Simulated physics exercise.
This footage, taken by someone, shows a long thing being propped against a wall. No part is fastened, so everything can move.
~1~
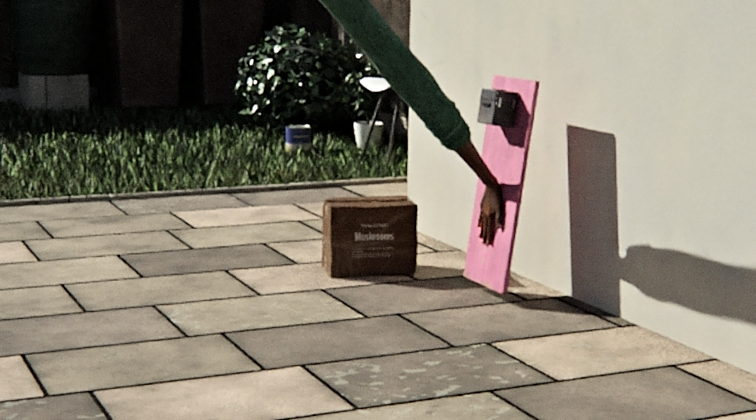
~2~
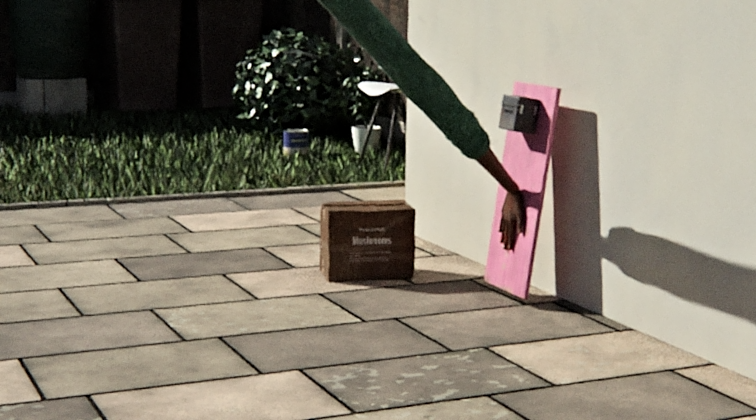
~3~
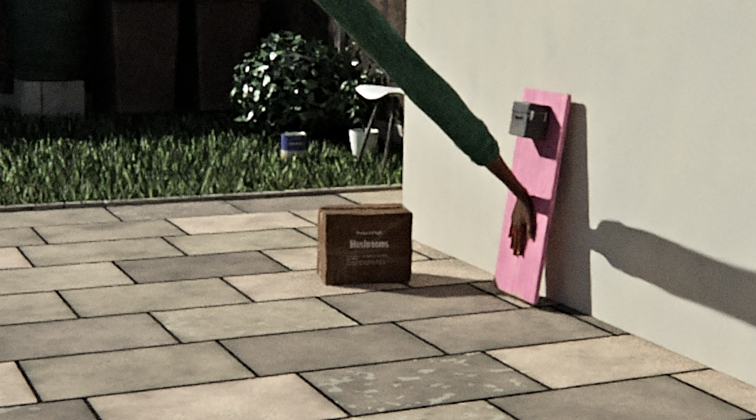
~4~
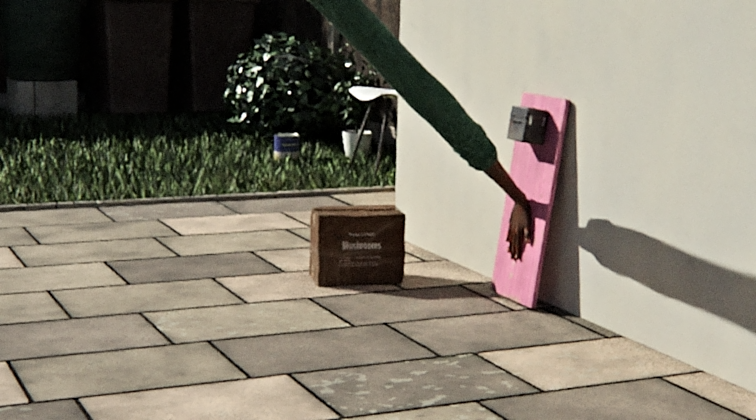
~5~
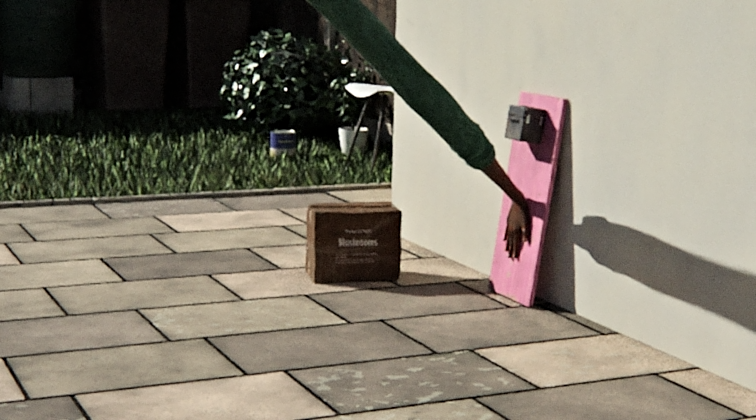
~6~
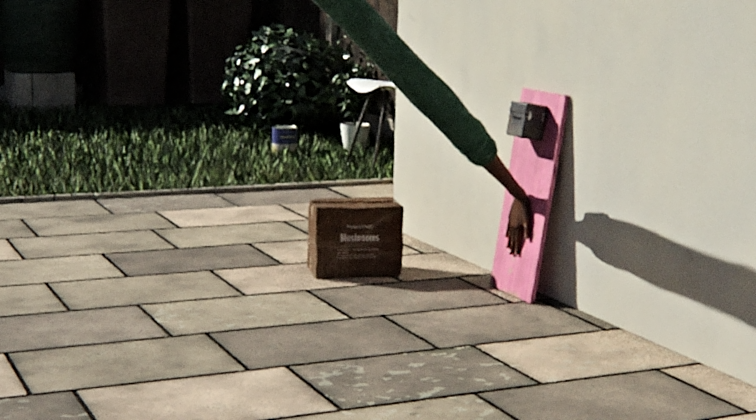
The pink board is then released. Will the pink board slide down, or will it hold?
Stays put.
Then, 0.20 s later than the last frame, all is still.
Then, 0.50 s later than the last frame, pink board resting near (528, 194).
When it is over, both as before. End places, in pixels of the last picture, pink board near (528, 194). The board holds.
